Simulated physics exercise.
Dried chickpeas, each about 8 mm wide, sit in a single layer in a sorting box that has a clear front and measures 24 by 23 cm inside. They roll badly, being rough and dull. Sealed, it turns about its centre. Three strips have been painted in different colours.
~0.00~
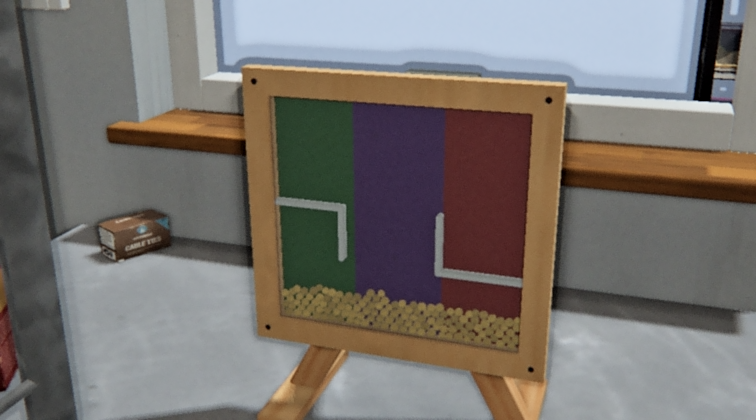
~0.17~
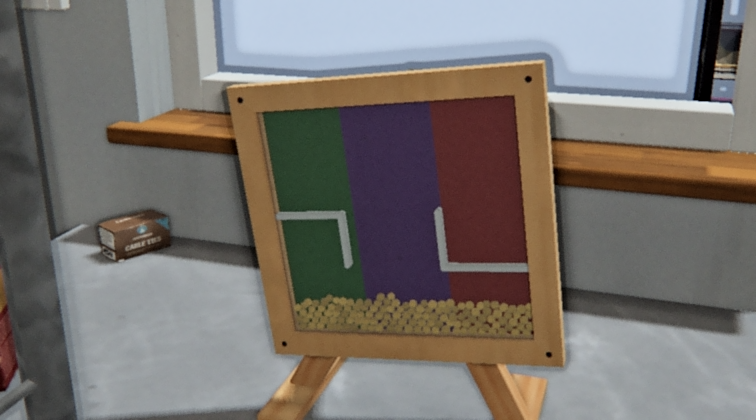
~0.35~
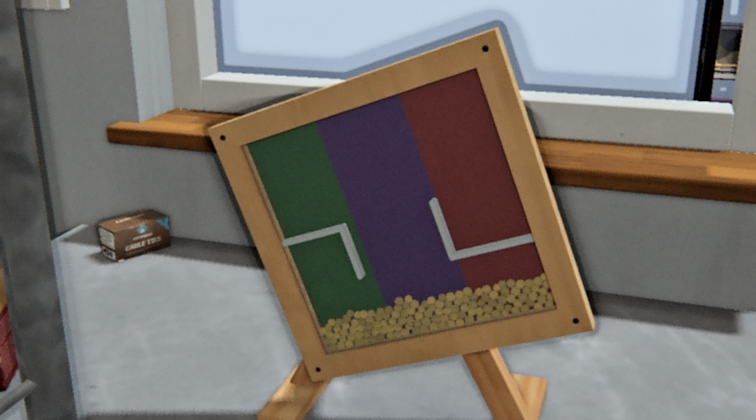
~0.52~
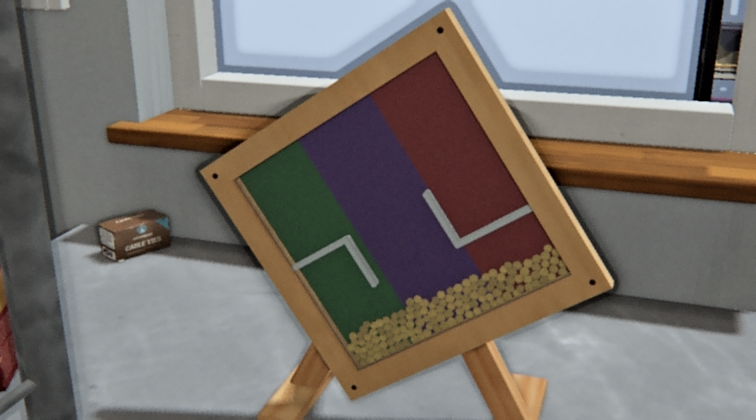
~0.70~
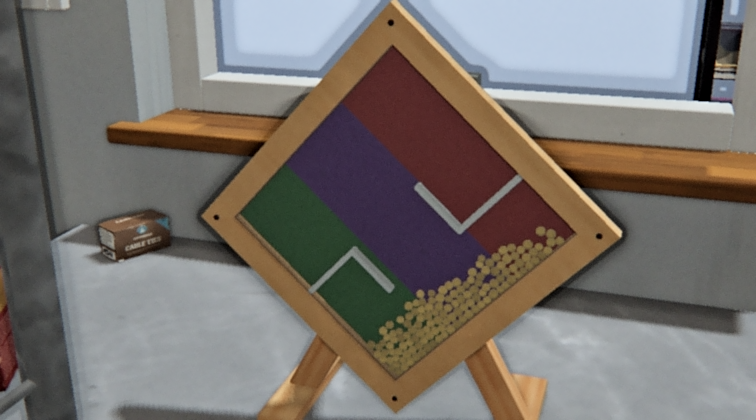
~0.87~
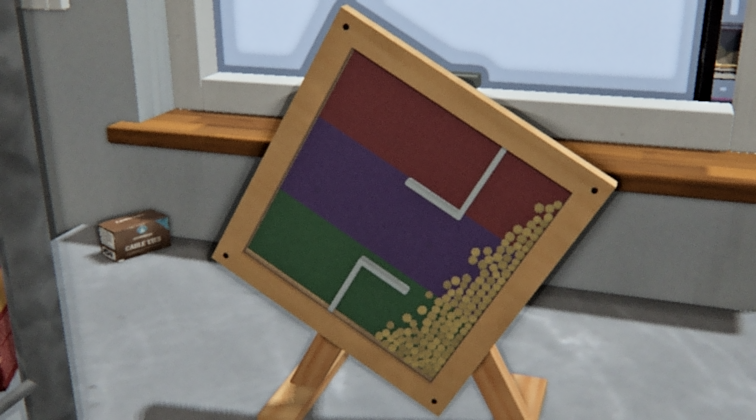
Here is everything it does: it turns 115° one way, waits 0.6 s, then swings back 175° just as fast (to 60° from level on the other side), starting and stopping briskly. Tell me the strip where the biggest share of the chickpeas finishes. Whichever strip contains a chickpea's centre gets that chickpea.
Answer: Red.
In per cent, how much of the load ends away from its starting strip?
I'd say something like 60 percent.
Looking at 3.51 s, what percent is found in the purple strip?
I'd say some 0 in a hundred.
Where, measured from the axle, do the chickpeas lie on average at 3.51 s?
I'd put it near 5 centimetres to the left and 9 centimetres below.
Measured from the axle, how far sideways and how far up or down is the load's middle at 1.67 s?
9 cm right, 5 cm below.
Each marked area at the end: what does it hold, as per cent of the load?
In per cent: Red strip gets 60, purple strip gets 35, green strip gets 5.
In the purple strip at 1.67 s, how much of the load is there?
0 per cent.
By 1.67 s, it stands 115° anticlockwise; the chickpeas' middle is 9 cm right of and 5 cm below the centre; green 100 %.
By 3.51 s, it stands 28° anticlockwise; the chickpeas' middle is 5 cm left of and 9 cm below the centre; green 100 %.
By 4.75 s, it stands 60° clockwise; the chickpeas' middle is 5 cm left of and 9 cm below the centre; red 60 %, purple 35 %, green 5 %.
All still by 5.2 s, it stands 60° clockwise; red 60 %, purple 35 %, green 5 %.
